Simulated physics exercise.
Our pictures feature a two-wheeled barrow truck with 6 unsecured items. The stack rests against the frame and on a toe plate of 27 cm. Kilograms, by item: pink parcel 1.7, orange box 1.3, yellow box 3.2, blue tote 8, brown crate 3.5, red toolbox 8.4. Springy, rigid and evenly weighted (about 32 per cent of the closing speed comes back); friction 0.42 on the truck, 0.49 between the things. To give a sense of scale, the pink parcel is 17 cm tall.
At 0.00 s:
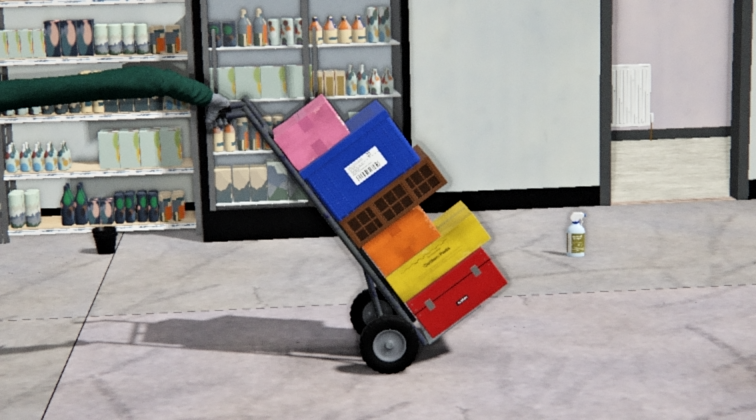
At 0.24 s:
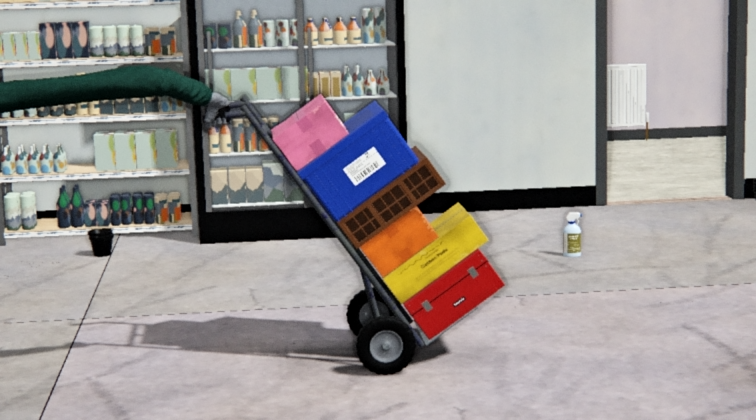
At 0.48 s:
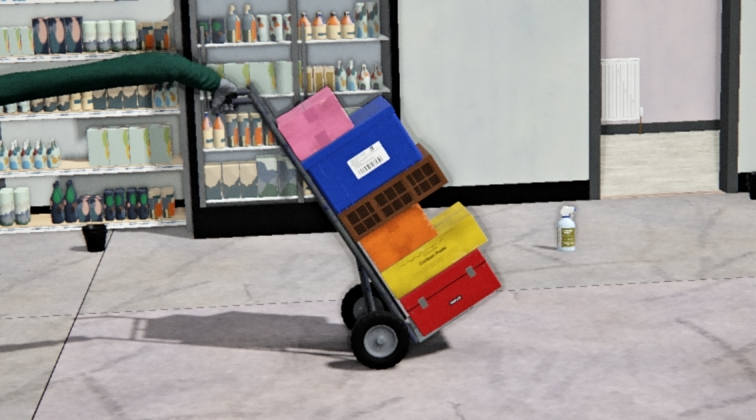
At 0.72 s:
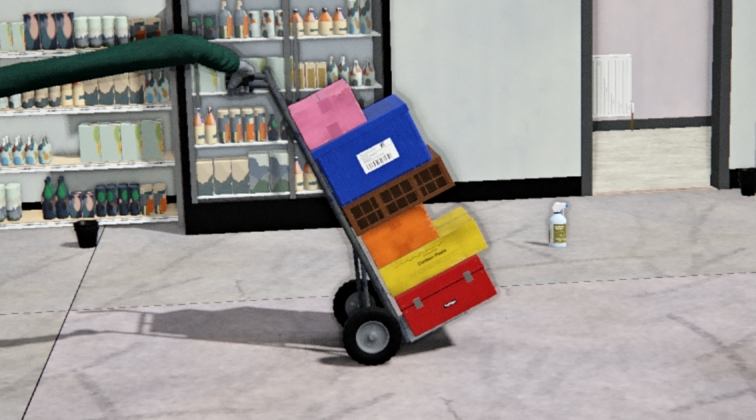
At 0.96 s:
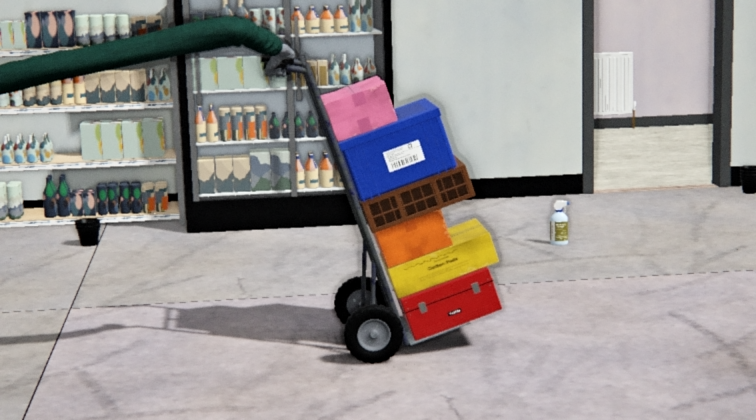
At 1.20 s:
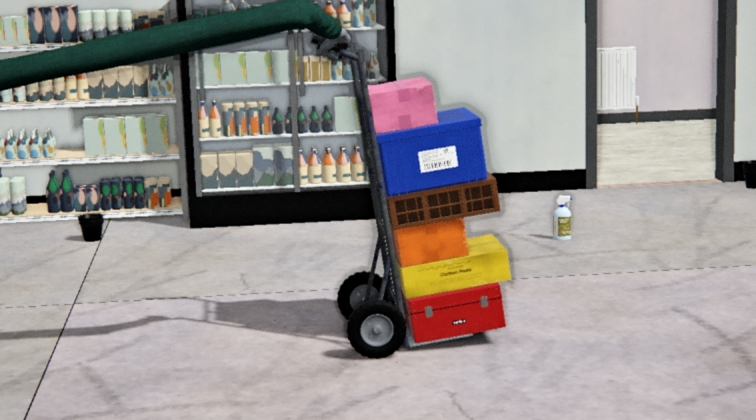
We see a green arm gripping a two-wheeled hand truck stacked with boxes, a crate and a red toolbox in a shop; it holds the truck leaning back to the left, then raises it steadily to nearly upright.
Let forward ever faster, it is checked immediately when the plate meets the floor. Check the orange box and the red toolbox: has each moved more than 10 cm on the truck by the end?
My prediction: The orange box is moved out of position. The red toolbox is left in position.
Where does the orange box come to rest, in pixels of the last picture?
Close to (482, 226).
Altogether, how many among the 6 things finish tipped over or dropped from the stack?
I count 4.
After 2.10 s, truck upright; orange box 26° off its base near (455, 230); red toolbox 5° off its base near (452, 312); pink parcel 26° off its base.
After 2.50 s, truck upright; pink parcel, blue tote and brown crate now dropped from the stack; orange box on its side near (476, 224).
In the end (4.0 s), dropped from the stack, pink parcel, blue tote and brown crate; toppled on the truck, orange box; the other 2 under 10 cm from the start. At the end, from the last picture's camera, orange box near (482, 226), red toolbox near (450, 313).
